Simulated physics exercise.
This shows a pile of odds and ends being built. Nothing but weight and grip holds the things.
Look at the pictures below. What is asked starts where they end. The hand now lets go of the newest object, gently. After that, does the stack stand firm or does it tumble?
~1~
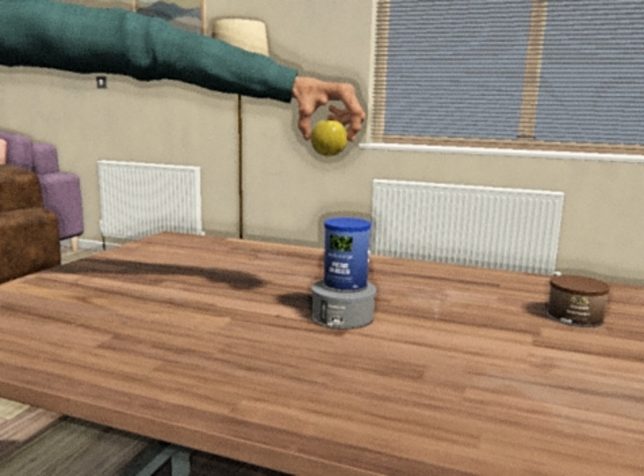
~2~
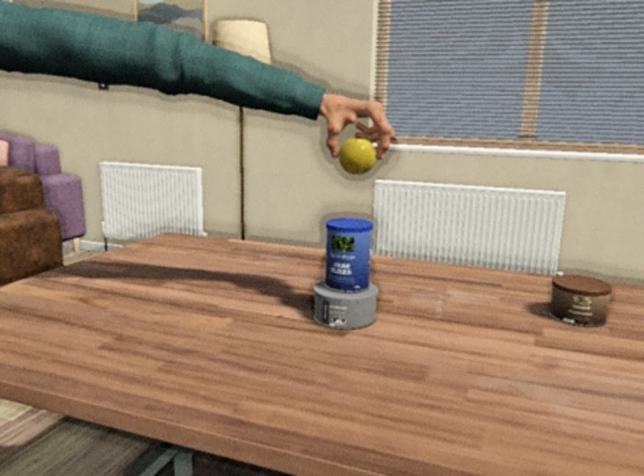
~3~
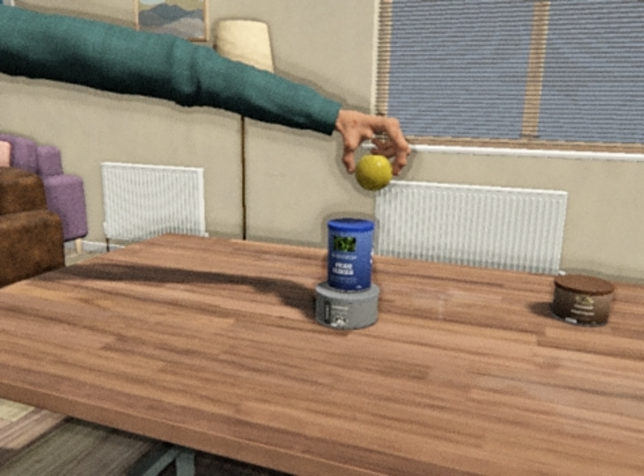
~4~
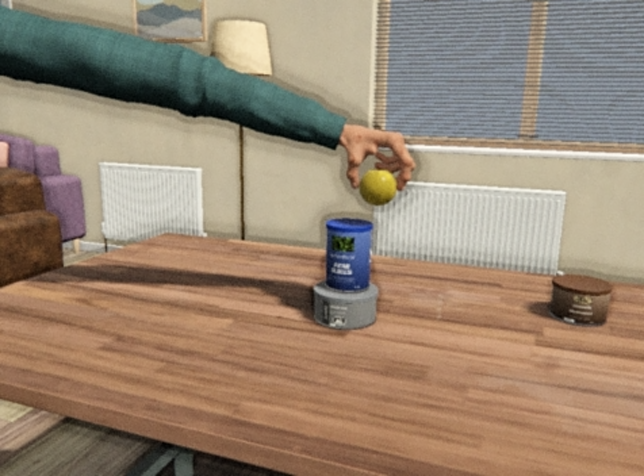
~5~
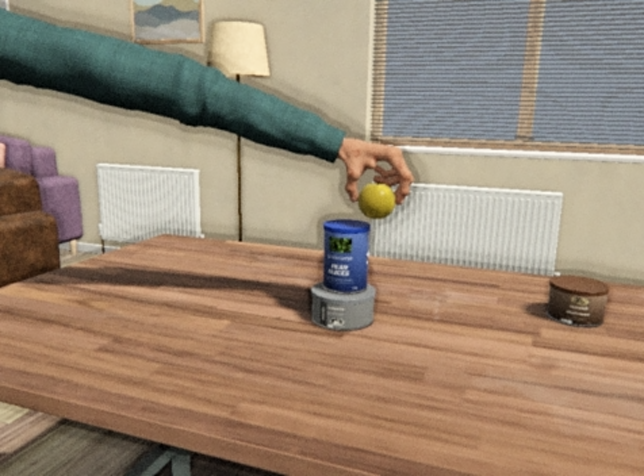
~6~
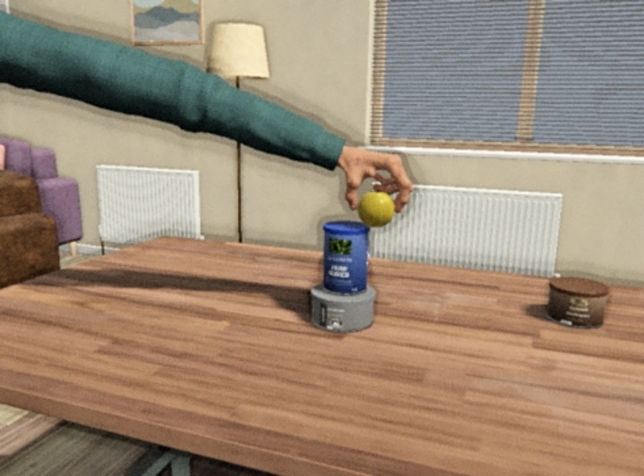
It tumbles.
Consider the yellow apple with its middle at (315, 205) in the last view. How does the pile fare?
It collapses.
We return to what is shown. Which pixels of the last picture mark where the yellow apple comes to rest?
About (409, 311).
Then, 0.40 s later than the last frame, yellow apple now fallen.
Then, 0.50 s later than the last frame, things are still on the move.
When it is over, fallen, yellow apple; the other 3 as before. End places, in pixels of the last picture, yellow apple near (408, 311). The pile comes apart.
